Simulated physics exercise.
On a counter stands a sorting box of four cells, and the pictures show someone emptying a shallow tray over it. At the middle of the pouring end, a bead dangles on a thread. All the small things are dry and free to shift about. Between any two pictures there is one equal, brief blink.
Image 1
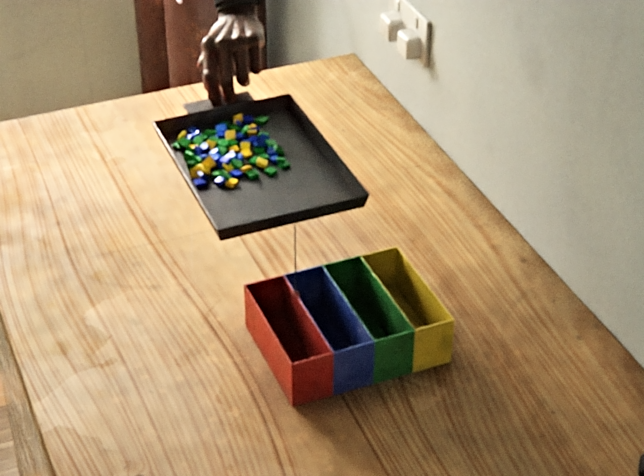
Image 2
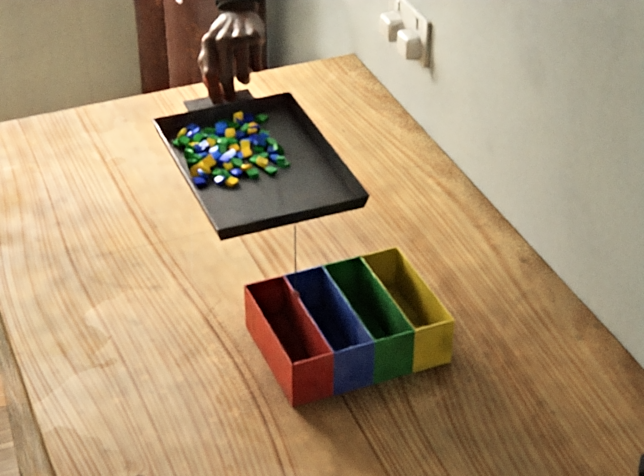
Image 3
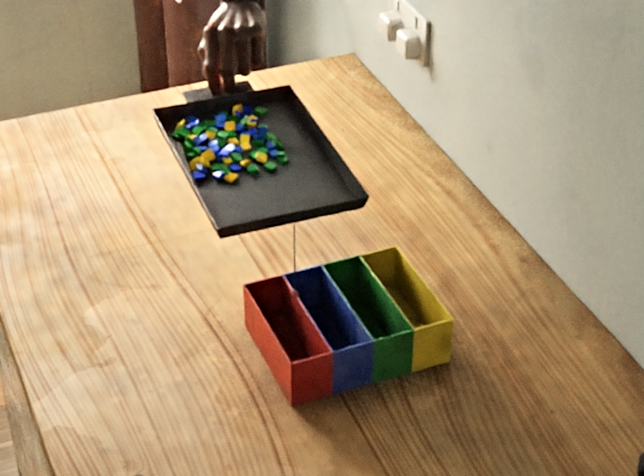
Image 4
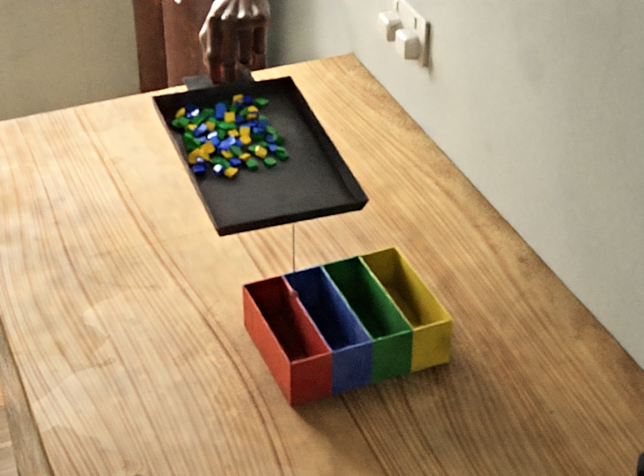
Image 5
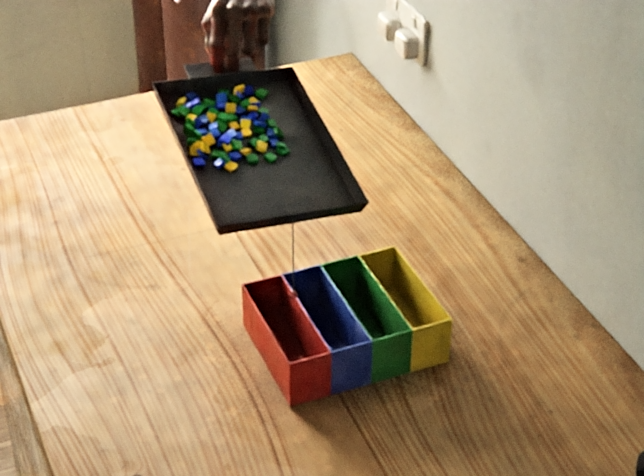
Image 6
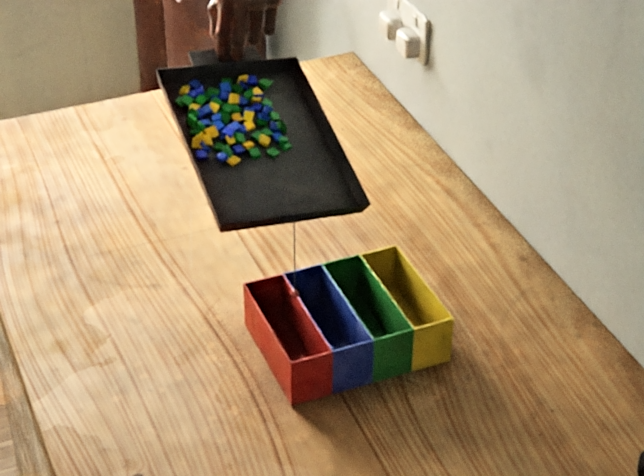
The video shows a hand gradually raising the far end of a dark tray holding small blue, green and yellow pieces, tilting it toward a still box with red, blue, green and yellow compartments, while the pieces stay clustered near the hand.
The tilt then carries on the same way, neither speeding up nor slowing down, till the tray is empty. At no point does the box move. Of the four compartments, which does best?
The green one does best.
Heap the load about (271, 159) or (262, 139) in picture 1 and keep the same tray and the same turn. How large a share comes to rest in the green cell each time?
Close to 70 in a hundred, then close to 60 in a hundred.
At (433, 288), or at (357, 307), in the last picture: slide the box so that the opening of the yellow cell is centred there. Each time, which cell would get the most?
In the first try it is blue, in the second it is the cell in yellow.
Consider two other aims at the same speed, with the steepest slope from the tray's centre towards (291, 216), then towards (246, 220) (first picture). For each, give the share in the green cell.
The first comes to 10 %, while the second comes to 0 %.
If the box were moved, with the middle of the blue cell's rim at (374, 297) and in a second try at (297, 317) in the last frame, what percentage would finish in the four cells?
First try: Around 90 percent; second try: Around 100 percent.
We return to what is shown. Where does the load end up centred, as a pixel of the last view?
Last view, resting centre - approx. (366, 338).
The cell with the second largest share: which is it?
Second place goes to the blue one.
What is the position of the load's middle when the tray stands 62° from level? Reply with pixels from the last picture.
Roughly (328, 202).
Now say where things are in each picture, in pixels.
The first picture shows corners of the pouring end at (220, 227) and (364, 193), level; middle of the load at (222, 151), mosaic tiles; bead on its thread at (296, 295); red cell at (312, 376); blue cell at (353, 364); green cell at (394, 353); yellow cell at (433, 342).
The second picture shows corners of the pouring end at (220, 227) and (365, 194), level; middle of the load at (222, 150).
The third picture shows corners of the pouring end at (220, 225) and (364, 195), tipped barely, lowest at the right corner; middle of the load at (221, 143).
The fourth picture shows corners of the pouring end at (220, 224) and (364, 198), tipped a little, lowest at the right corner; middle of the load at (221, 135).
The fifth picture shows corners of the pouring end at (221, 223) and (364, 200), tipped a little, lowest at the right corner; middle of the load at (222, 127).
The sixth picture shows corners of the pouring end at (223, 221) and (366, 201), tipped clearly, lowest at the right corner; middle of the load at (225, 118); red cell at (312, 374); blue cell at (353, 363); green cell at (393, 351); yellow cell at (432, 340).
Soon after the last picture, tray tipped steeply; nearly all on the tray; a small part falling or outside the box.
A little later, tray tipped past a quarter turn; about a quarter on the tray; about a third in the green cell; a small part in the blue cell; a small part in the yellow cell; a stray few in the red cell; about a quarter falling or outside the box.
Later still, tray tipped past a quarter turn; about two thirds in the green cell; about a quarter in the blue cell; a small part in the yellow cell; a stray few in the red cell; a stray few falling or outside the box.
At rest, tray tipped past a quarter turn; about two thirds in the green cell; about a quarter in the blue cell; a small part in the yellow cell; a stray few in the red cell; a stray few outside the box.
